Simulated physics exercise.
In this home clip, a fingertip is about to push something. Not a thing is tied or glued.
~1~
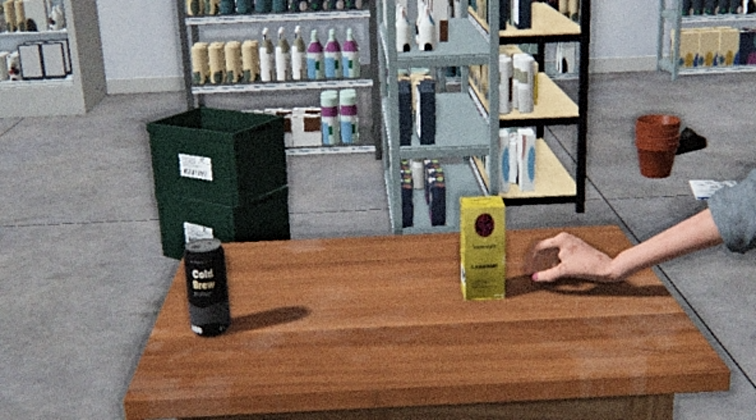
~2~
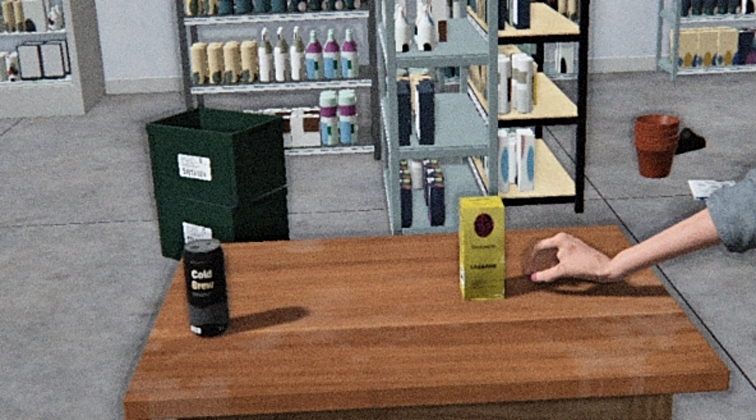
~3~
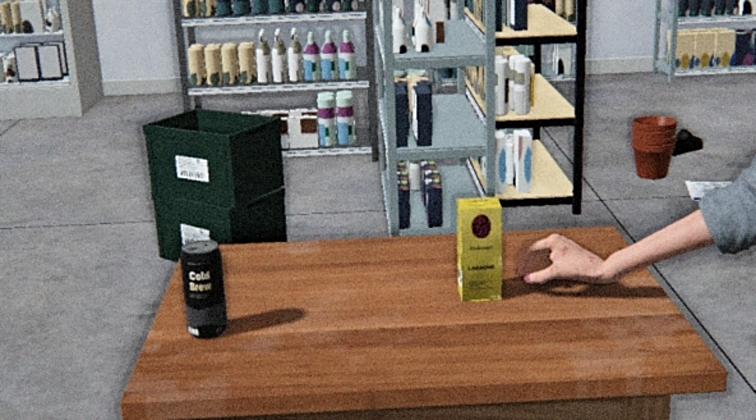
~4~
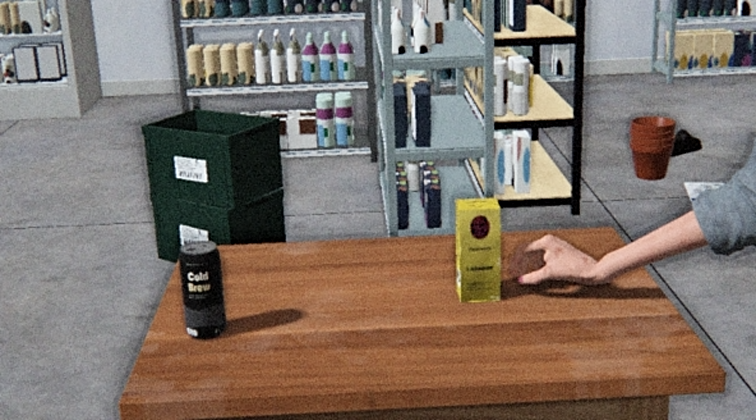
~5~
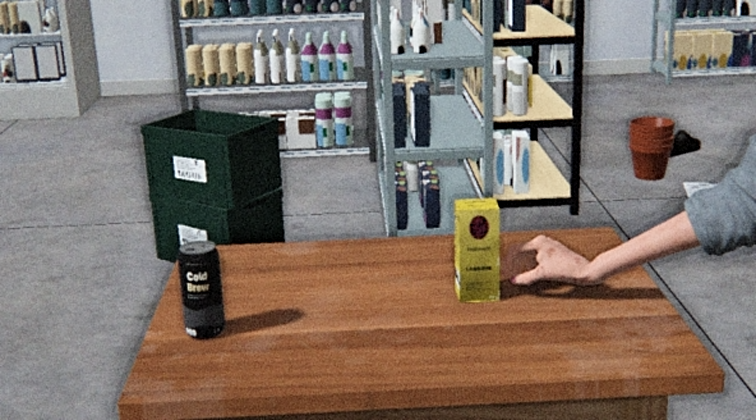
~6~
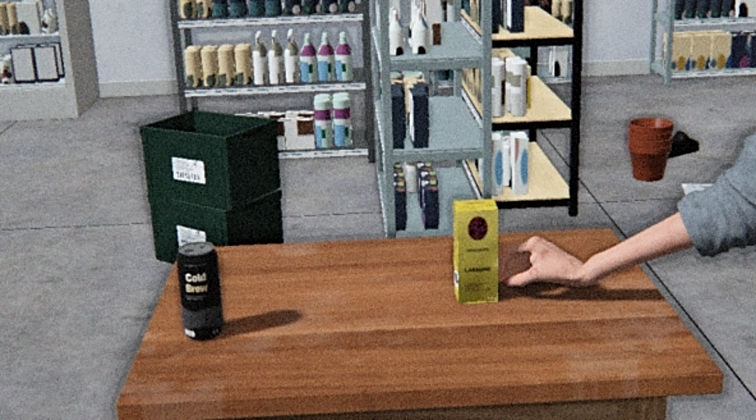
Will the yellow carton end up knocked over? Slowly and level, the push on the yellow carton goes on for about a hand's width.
Honestly, it doesn't tip after that.
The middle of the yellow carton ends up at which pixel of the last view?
It ends up near (406, 255).
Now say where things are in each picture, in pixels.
In the first frame, yellow carton (483, 248).
In the second frame, yellow carton (482, 248).
In the third frame, yellow carton (479, 249).
In the fourth frame, yellow carton (478, 250).
In the fifth frame, yellow carton (477, 250).
In the sixth frame, yellow carton (476, 251).
Then, 0.30 s on from there, yellow carton shifted a little near (461, 252).
Then, 0.70 s on from there, yellow carton shifted about its own width near (436, 253).
Then, 1.10 s on from there, yellow carton shifted about its own width near (410, 254).
In the end, moved from the start, yellow carton. At the end, from the last picture's camera, yellow carton near (406, 255).
